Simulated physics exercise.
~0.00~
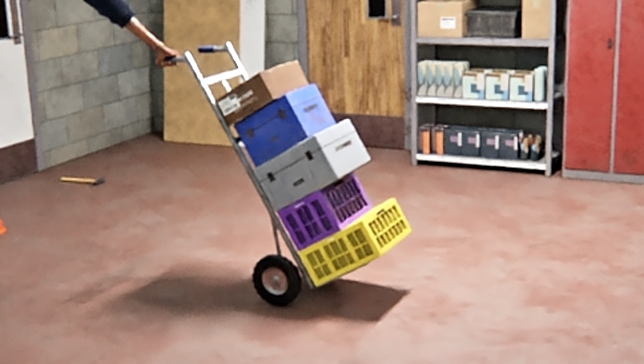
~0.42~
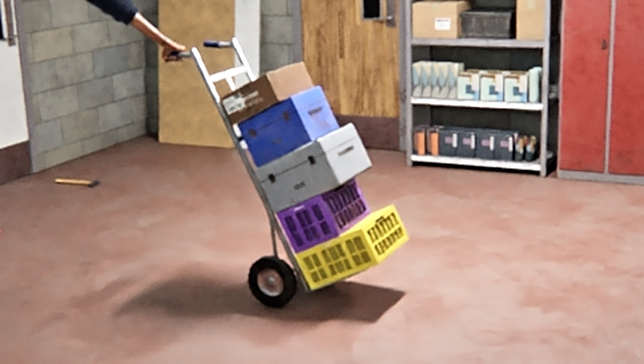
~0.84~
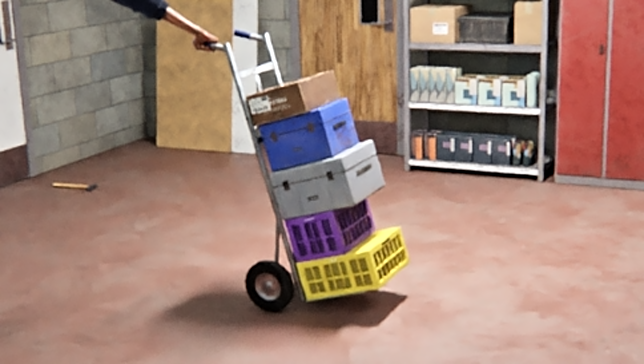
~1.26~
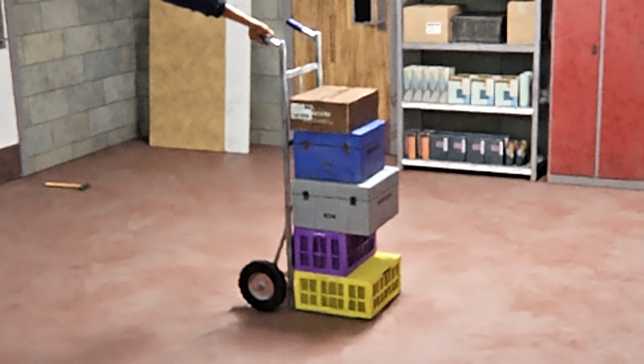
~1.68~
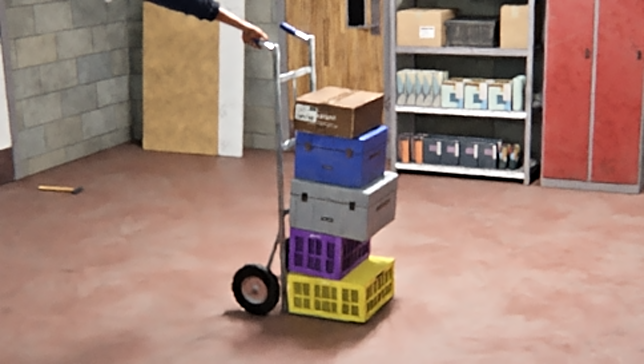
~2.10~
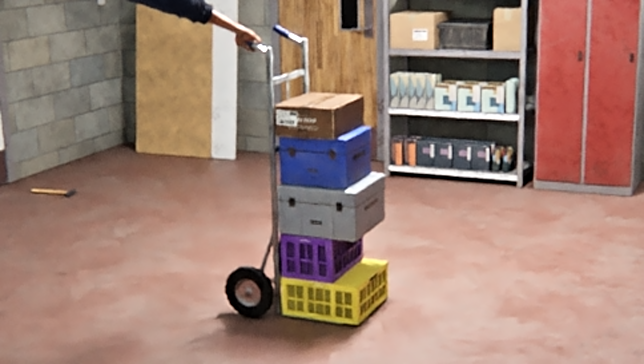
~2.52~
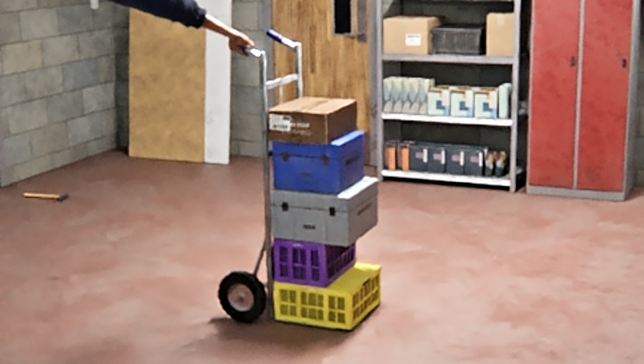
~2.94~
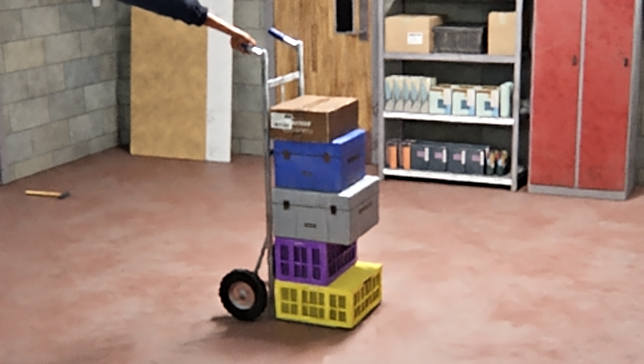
An arm reaches in from the upper left and grips the handle of a two-wheeled hand truck in a storeroom with a reddish floor, seen from slightly above. The leaning truck carries a brown parcel on top, then a blue toolbox, a grey toolbox, a purple crate and a yellow crate at the bottom. Shelves and a red cabinet stand behind. The hand swings the truck upright until its base lands flat, and the upper load rocks slightly to the right, then settles back. The view pans slightly right, and the whole stack ends upright and still, the hand on the handle.
